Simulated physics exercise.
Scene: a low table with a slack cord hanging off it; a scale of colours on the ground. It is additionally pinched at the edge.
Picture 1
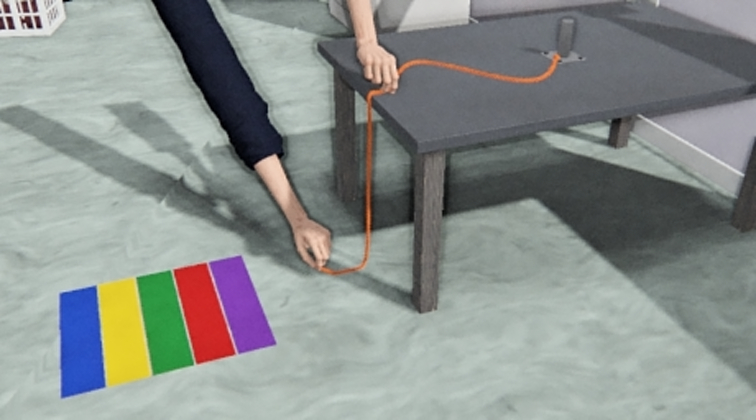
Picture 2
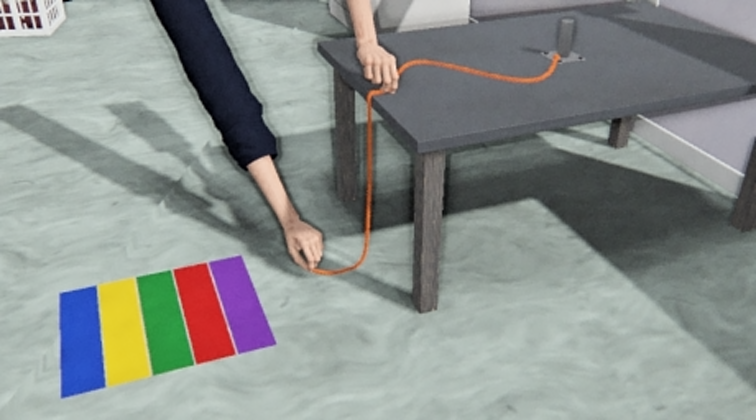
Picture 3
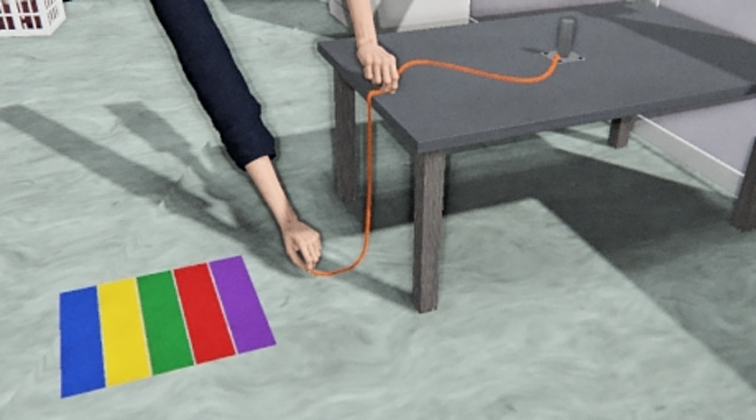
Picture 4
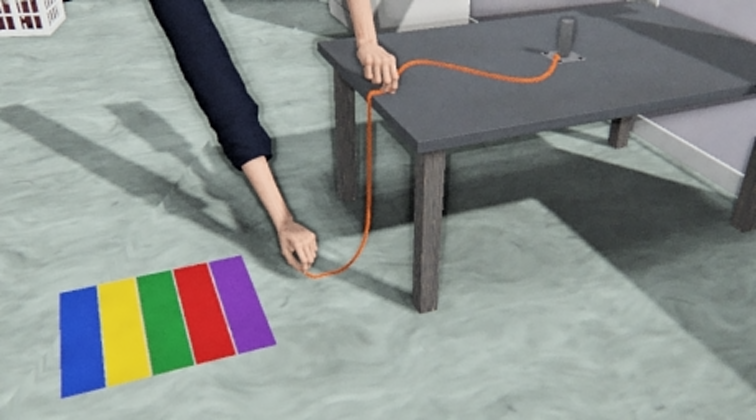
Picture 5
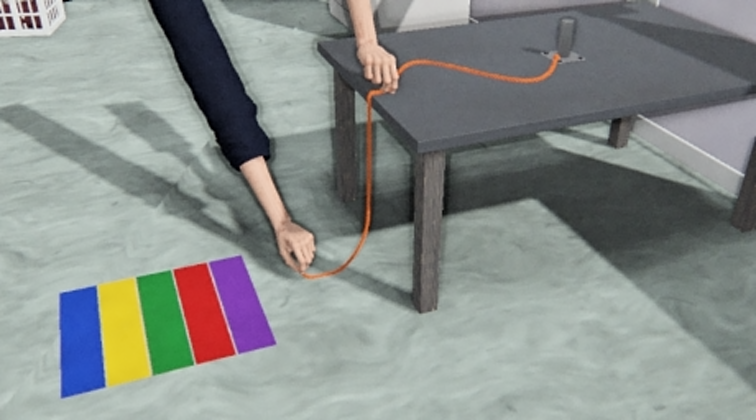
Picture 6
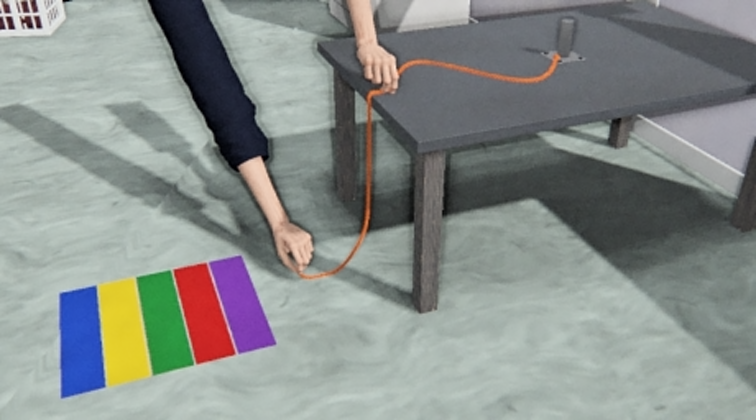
Beside a low table, one hand pinches an orange cord while another draws its end slightly left.
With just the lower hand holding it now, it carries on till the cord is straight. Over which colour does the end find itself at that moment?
I would say over blue.
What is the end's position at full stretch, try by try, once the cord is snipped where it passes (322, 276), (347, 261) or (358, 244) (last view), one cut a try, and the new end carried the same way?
The three tries give approximately (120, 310), (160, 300) and (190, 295).
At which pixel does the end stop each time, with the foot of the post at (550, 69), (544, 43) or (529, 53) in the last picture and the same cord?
Approximate places, in that order: (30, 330), (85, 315), (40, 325).
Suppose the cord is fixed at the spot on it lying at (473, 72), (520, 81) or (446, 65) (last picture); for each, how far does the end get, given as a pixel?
First try (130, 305), second try (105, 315), third try (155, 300).
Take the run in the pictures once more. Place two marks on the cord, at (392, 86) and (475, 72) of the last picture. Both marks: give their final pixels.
Near (310, 128) and (437, 76).
Soon after, end near (150, 303); over green.
Then, end near (104, 313); over yellow.
At full stretch, end near (75, 319); over blue. Over blue.
